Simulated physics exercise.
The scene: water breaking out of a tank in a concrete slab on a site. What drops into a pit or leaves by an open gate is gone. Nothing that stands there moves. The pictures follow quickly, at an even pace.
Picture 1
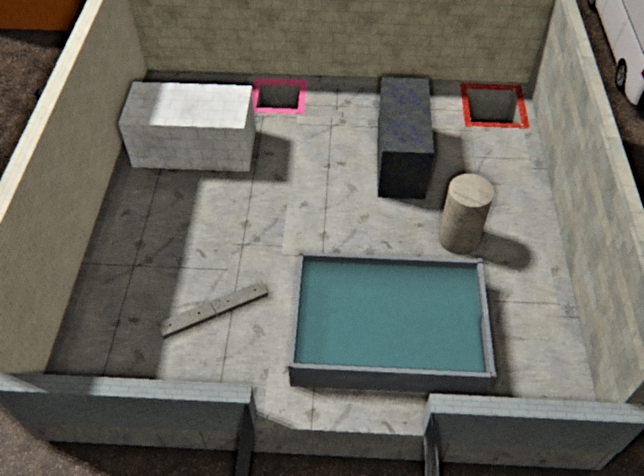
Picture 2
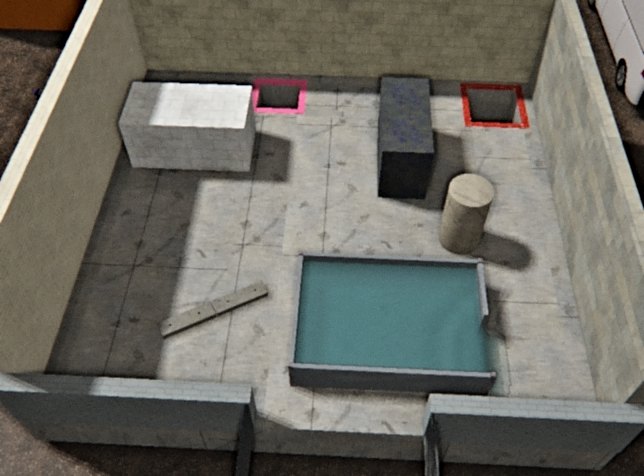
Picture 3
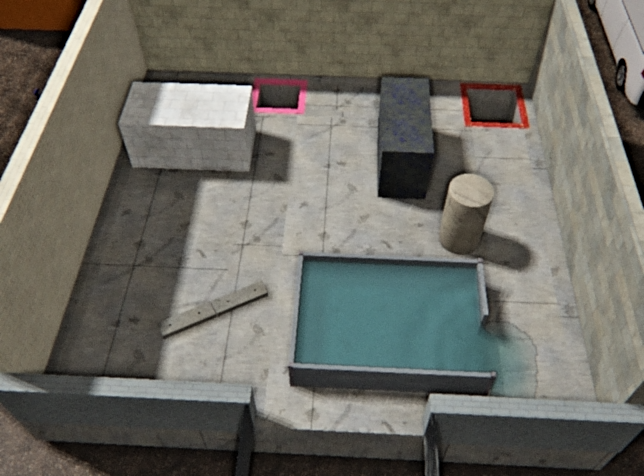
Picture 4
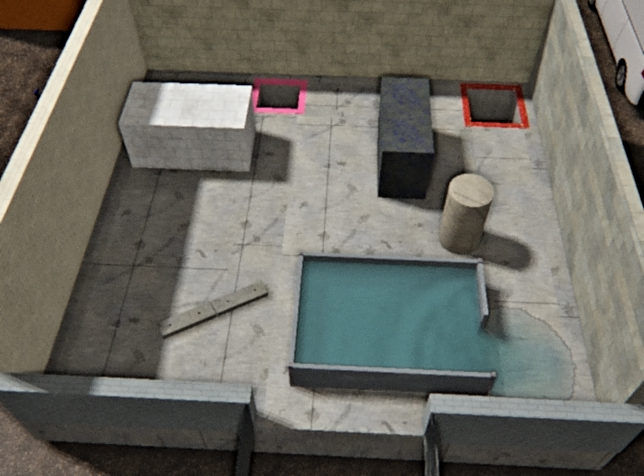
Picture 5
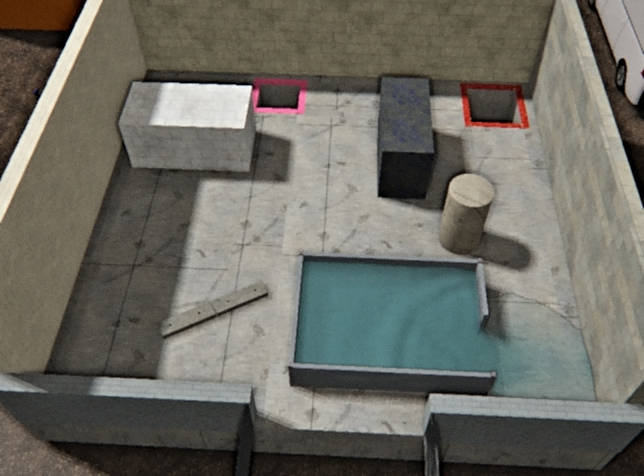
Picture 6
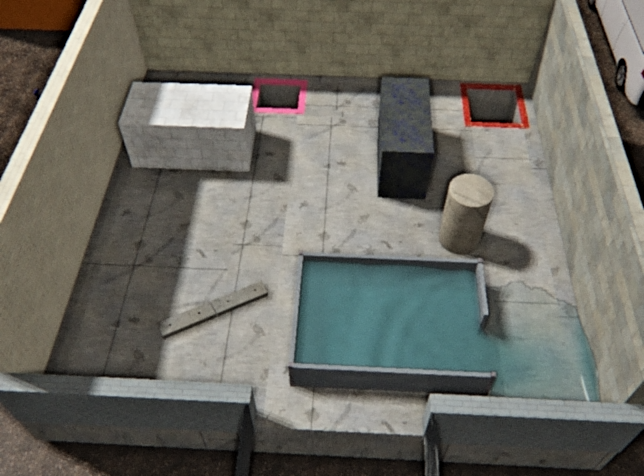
In a walled concrete yard holding blocks, a cylinder and a plank, a tank of teal water opens at its right side, and water pours through the gap, spreading across the floor to the right-hand wall.
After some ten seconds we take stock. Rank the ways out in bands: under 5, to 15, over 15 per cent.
The gate takes from 5 to 15 %; the pink pit takes less than 5 %; the red pit takes more than 15 %.
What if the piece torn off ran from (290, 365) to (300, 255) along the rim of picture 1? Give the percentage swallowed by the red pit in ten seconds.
Roughly, in per cent: Red 0.
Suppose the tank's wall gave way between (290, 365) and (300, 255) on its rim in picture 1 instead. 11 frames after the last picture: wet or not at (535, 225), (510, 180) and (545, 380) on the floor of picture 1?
One after the other: Clear, not flooded, free of water.
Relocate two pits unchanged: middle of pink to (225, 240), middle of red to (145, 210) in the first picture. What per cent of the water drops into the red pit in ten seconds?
Roughly, in per cent: Red 0.
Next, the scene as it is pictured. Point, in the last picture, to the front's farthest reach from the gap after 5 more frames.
Roughly at (555, 250).
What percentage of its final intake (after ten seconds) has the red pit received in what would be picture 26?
Close to 0 %.
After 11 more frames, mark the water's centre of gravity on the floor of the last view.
Around (442, 339).
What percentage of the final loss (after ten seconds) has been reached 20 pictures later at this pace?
Roughly 0 per cent.
A moment on, water covers 5 % of the floor; the gate 0 %, the pink pit 0 %, the red pit 0 %.
Next, water covers 10 % of the floor; the gate 0 %, the pink pit 0 %, the red pit 0 %.
Then, water covers 25 % of the floor; the gate 0 %, the pink pit 0 %, the red pit 0 %.
Later, water covers 45 % of the floor; the gate 4 %, the pink pit 0 %, the red pit 10 %.
In the end, water covers 55 % of the floor; the gate 8 %, the pink pit 2 %, the red pit 23 %.
